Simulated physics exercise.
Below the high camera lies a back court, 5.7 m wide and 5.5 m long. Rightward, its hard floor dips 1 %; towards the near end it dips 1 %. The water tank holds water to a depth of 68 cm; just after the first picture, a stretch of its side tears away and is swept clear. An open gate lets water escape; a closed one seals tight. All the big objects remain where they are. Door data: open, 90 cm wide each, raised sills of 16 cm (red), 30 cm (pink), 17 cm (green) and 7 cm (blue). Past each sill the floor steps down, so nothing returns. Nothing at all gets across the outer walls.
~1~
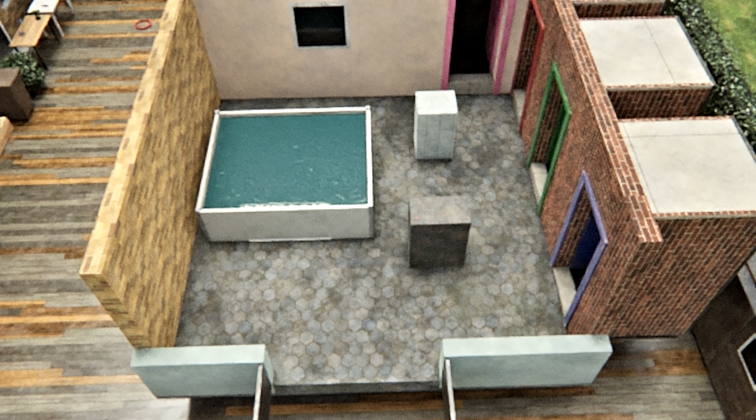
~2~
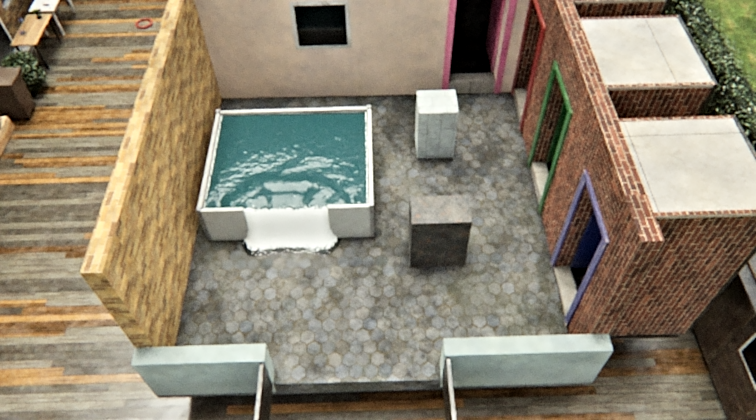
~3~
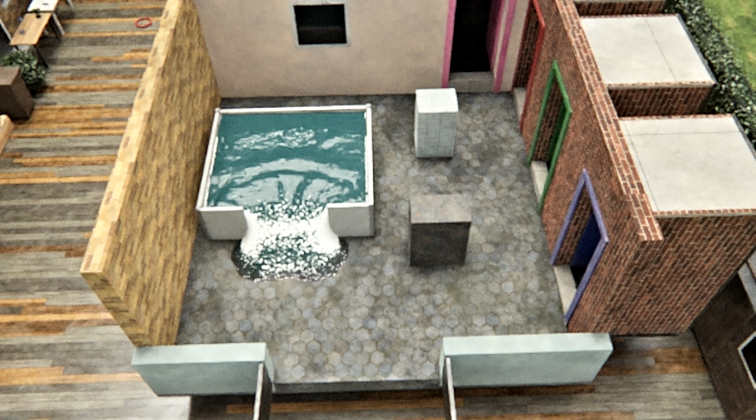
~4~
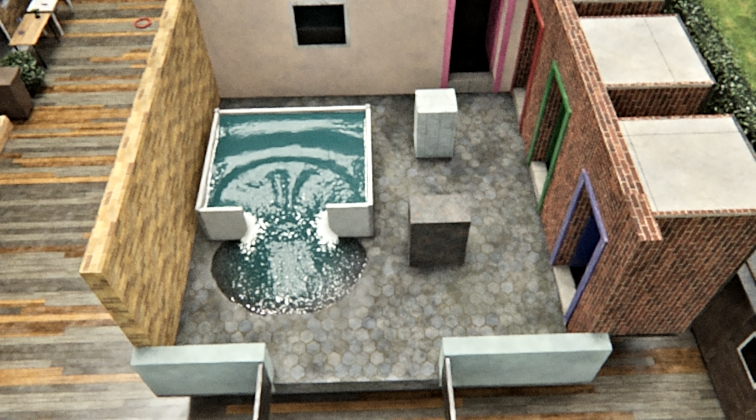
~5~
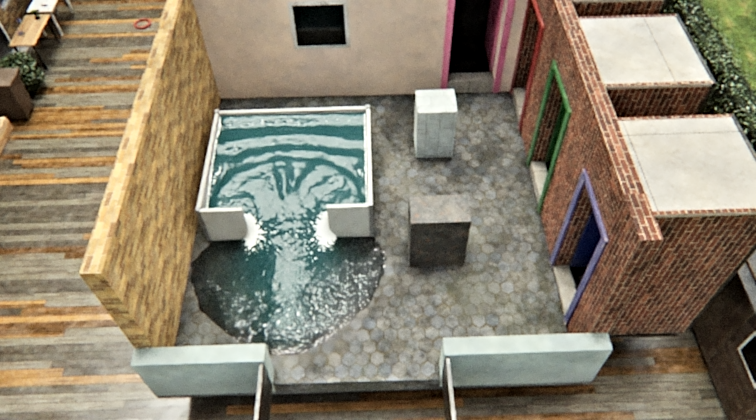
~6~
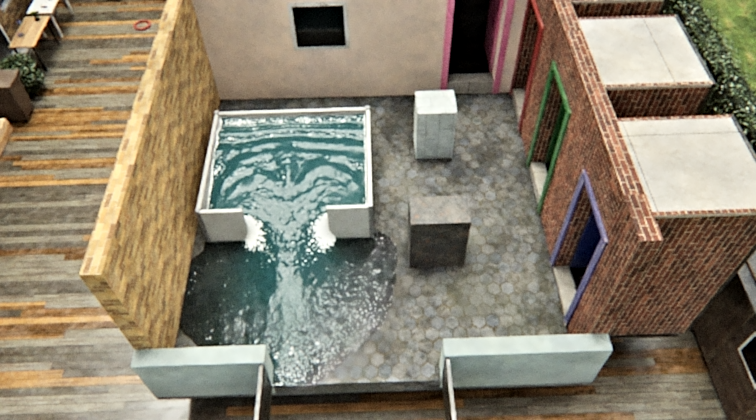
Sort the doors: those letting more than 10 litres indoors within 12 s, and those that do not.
The red door is among those that do not; the pink door is among those that do not; the green door is among those that do not; the blue door is among those that do not.
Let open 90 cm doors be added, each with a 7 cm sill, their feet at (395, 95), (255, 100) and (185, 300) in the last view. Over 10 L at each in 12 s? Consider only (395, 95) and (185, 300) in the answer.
The first door falls short and the second gets there.
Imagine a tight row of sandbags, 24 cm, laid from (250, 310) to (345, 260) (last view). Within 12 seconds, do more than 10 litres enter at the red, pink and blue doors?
Then the red door is fine, the pink door is fine, and the blue door is too much.
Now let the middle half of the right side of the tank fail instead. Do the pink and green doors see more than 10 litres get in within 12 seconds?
Door pink stays within, door green goes beyond.
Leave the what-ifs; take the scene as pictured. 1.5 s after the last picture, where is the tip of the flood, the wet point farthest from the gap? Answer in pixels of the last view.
That lands around (532, 360) in the last picture.
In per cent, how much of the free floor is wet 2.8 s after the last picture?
Close to 40 in a hundred.
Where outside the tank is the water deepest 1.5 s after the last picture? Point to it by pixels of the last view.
You'll find it around (251, 345).
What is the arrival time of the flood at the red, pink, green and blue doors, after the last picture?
Red: 8.5 s; pink: 8.5 s; green: 4.5 s; blue: 2.4 s.
Then, 0.7 s after the last picture water covers 30 % of the floor and is deepest (54 cm) near (184, 371); red door not reached, pink door not reached, green door not reached, blue door not reached.
Then, 1.5 s after the last picture water covers 30 % of the floor and is deepest (40 cm) near (251, 345); red door not reached, pink door not reached, green door not reached, blue door not reached.
Then, 2.8 s after the last picture water covers 40 % of the floor and is deepest (28 cm) near (171, 371); red door not reached, pink door not reached, green door not reached, blue door 4 cm at the sill, 0 L in.
Then, 6.3 s after the last picture water covers 65 % of the floor and is deepest (14 cm) near (284, 250); red door not reached, pink door not reached, green door 2 cm at the sill, 0 L in, blue door 5 cm at the sill, 0 L in.
Then, 11.3 s after the last picture water covers 85 % of the floor and is deepest (8 cm) near (236, 369); red door 5 cm at the sill, 0 L in, pink door 4 cm at the sill, 0 L in, green door 4 cm at the sill, 0 L in, blue door 4 cm at the sill, 0 L in.
